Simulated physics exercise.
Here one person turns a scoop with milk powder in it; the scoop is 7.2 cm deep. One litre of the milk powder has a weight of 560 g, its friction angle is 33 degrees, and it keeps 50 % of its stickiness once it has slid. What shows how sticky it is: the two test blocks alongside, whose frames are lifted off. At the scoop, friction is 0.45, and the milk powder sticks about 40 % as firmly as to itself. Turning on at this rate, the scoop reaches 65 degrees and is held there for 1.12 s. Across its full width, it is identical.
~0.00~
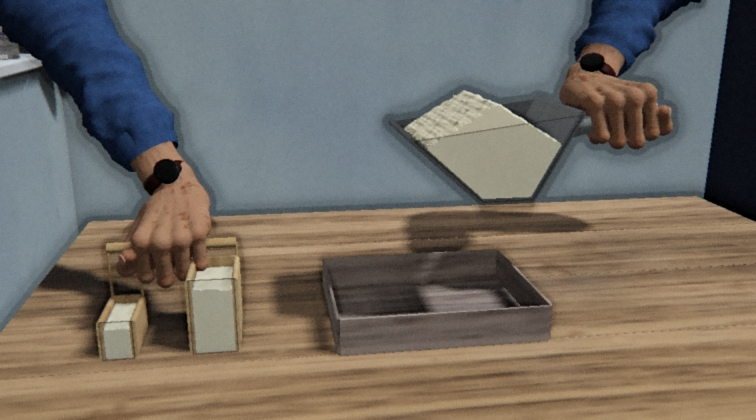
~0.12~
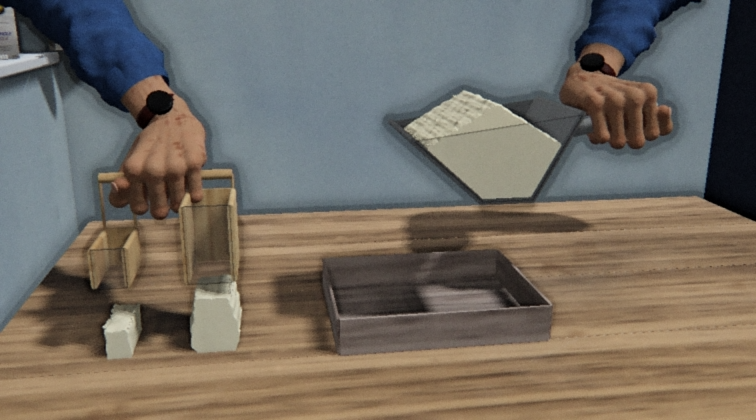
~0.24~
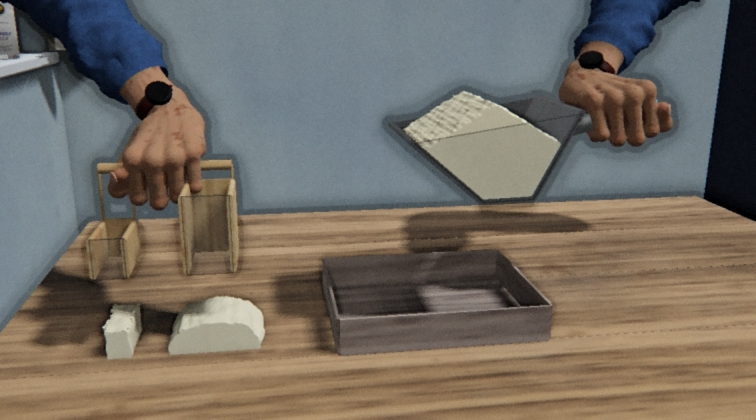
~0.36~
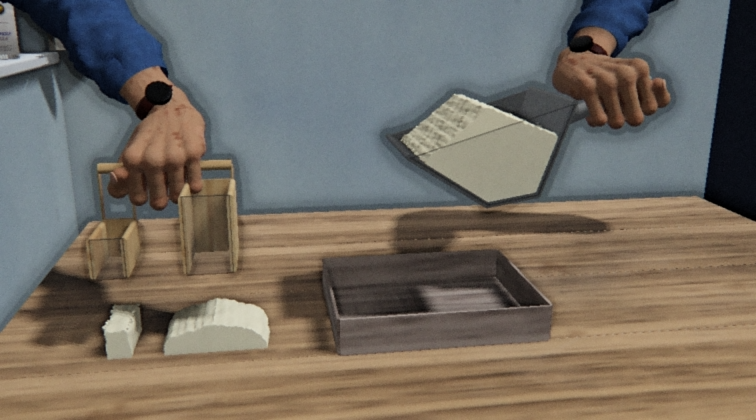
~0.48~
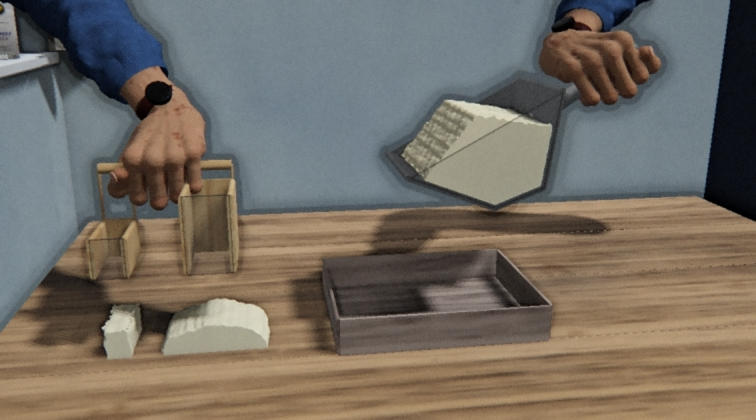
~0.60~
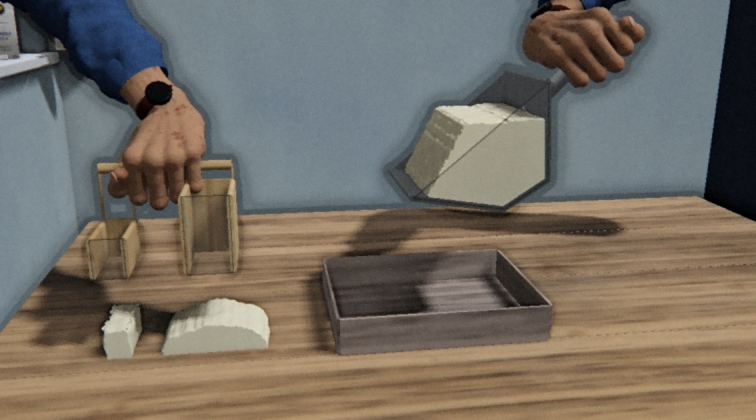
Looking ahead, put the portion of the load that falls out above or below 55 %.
Result: Portion falling out in excess of 55 %.
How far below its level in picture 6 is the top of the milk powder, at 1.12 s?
Some 4.0 cm.
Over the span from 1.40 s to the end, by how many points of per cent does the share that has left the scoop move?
Around 12 % of the whole, give or take.
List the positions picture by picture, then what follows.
In the first picture, lip at (415, 139), tilt 0 degrees; top of the milk powder at (496, 107); blocks stand 3.7 cm, 7.8 cm (left to right).
In the second picture, lip at (415, 139), tilt 0 degrees; top of the milk powder at (496, 107); blocks stand 3.7 cm, 6.8 cm (left to right).
In the third picture, lip at (414, 140), tilt 1 degrees; top of the milk powder at (495, 107); blocks stand 3.7 cm, 3.9 cm (left to right).
In the fourth picture, lip at (411, 155), tilt 9 degrees; top of the milk powder at (491, 110); blocks stand 3.6 cm, 3.7 cm (left to right).
In the fifth picture, lip at (410, 175), tilt 21 degrees; top of the milk powder at (479, 116); blocks stand 3.6 cm, 3.6 cm (left to right).
In the sixth picture, lip at (413, 195), tilt 33 degrees; top of the milk powder at (522, 120); blocks stand 3.6 cm, 3.6 cm (left to right).
After 0.83 s, the scoop is at 56 degrees and 0 % has left it.
After 1.12 s, the scoop is at 65 degrees and 43 % has left it.
After 1.40 s, the scoop is at 65 degrees and 63 % has left it.
After 1.68 s, the scoop is at 65 degrees and 72 % has left it.
After 2.12 s, at the end, the scoop is at 65 degrees and 75 % has left it.
